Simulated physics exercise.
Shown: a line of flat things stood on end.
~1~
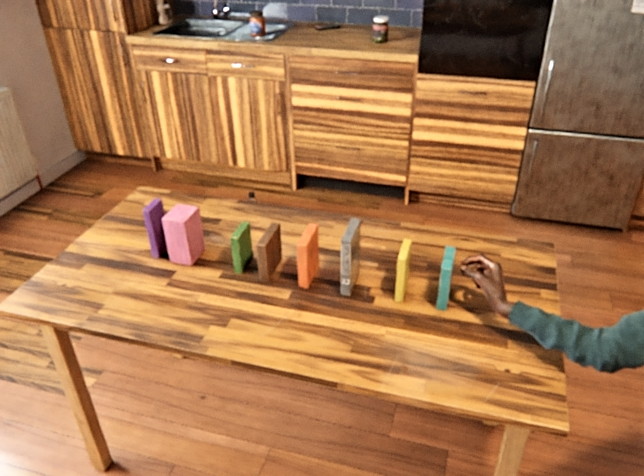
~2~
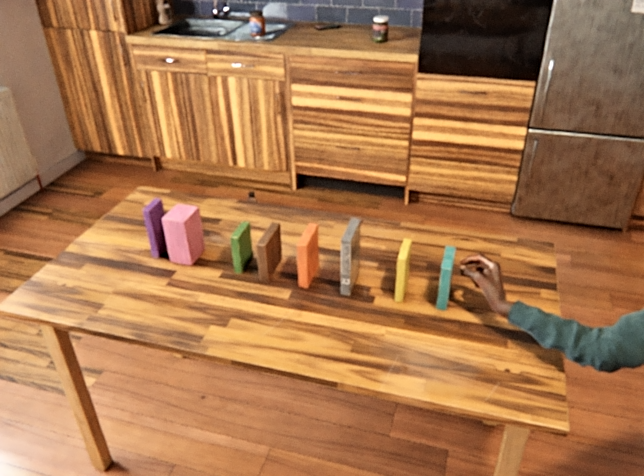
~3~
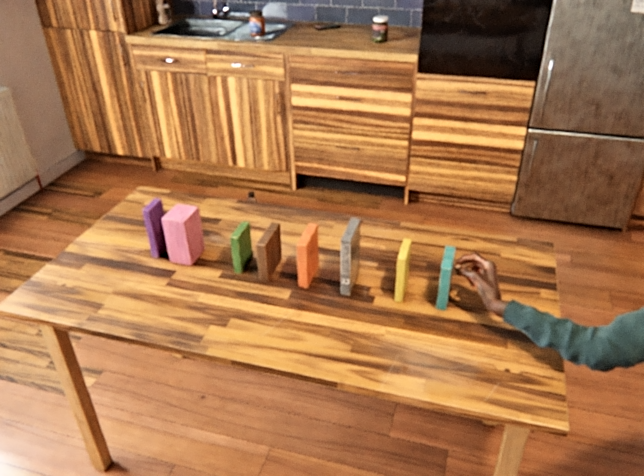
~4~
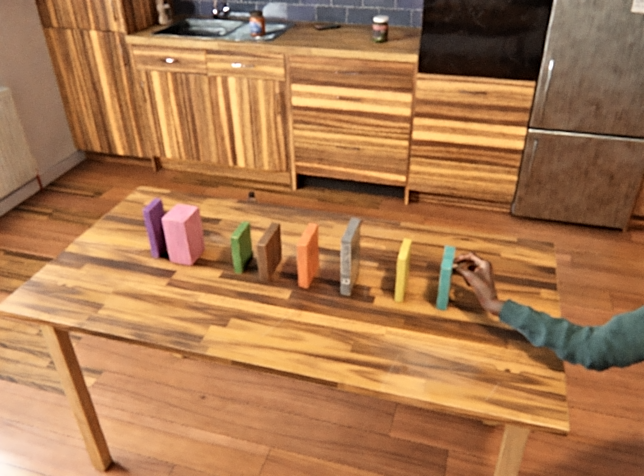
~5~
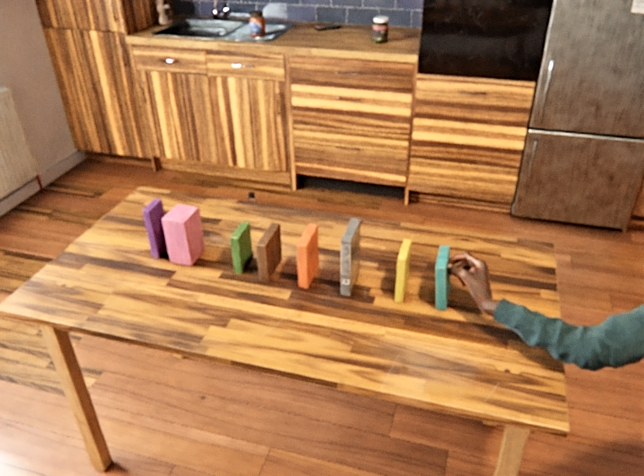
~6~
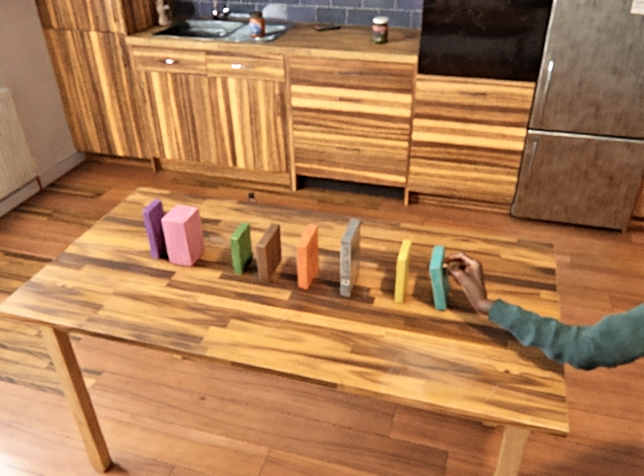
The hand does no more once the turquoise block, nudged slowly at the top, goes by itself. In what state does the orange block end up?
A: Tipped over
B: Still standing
A, tipped over.
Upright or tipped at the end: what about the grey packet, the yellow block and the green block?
The grey packet tumbles, the yellow block tumbles and the green block tumbles.
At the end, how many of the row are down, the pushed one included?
That makes 6 altogether.
Then, 0.40 s after the last picture, turquoise block 77° over; yellow block tipped 62° from how it was.
Then, 0.70 s after the last picture, turquoise block 80° over; orange block tipped 17° from how it was near (301, 255); yellow block on its side; grey packet tipped 34° from how it was.
Then, 1.00 s after the last picture, turquoise block 81° over; orange block on its side near (282, 264); grey packet on its side; yellow block on its side.
Then, 1.20 s after the last picture, orange block resting near (280, 265).
At rest, tipped over on the table, brown board, grey packet, orange block, yellow block and green block; pink block in place. Seen from the same camera at the end, orange block near (281, 264).
